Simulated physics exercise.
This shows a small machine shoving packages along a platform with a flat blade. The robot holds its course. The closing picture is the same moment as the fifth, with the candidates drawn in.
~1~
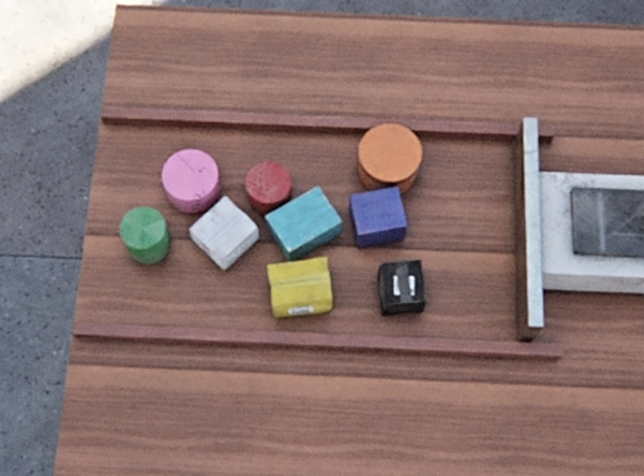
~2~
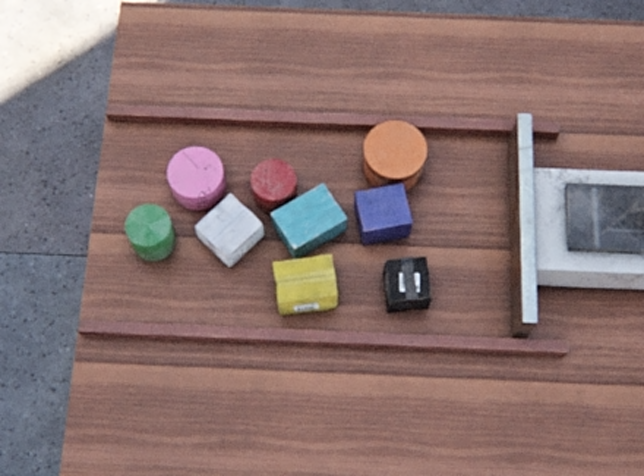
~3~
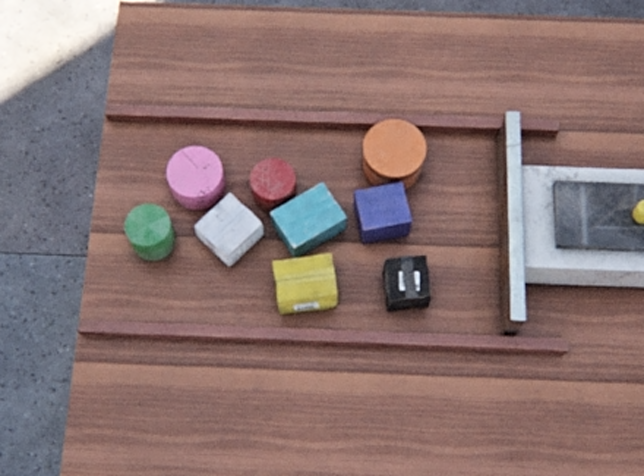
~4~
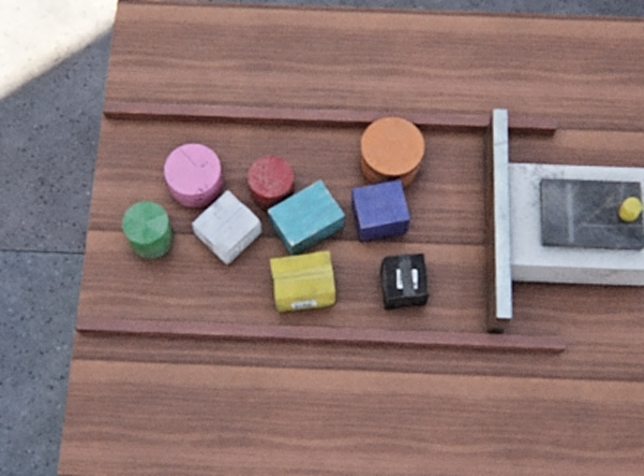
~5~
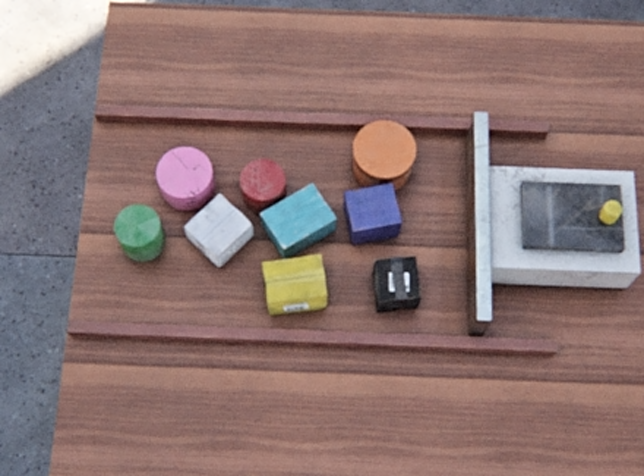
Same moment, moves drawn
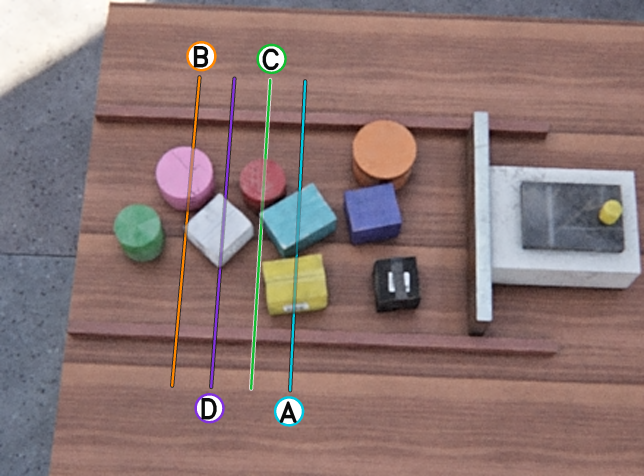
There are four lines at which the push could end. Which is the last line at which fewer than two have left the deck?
Up to line D.
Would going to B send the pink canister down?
Yes.
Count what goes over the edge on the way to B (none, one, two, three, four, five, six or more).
By then, three.
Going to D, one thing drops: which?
The green canister goes over.
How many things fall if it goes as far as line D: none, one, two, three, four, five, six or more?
One.
On the marked copy, A at (298, 227); B at (187, 223); C at (261, 226); D at (223, 224).
With D. Early on, robot (471, 212); orange pail (350, 156); black parcel (358, 282).
Further on, robot (378, 208); green canister (104, 237); white parcel (154, 233).
At the end, robot (307, 206); green canister over the edge; white parcel (84, 232); one fallen.
As for the rest, A is within the limit but short; B drops three; C is within the limit but short.
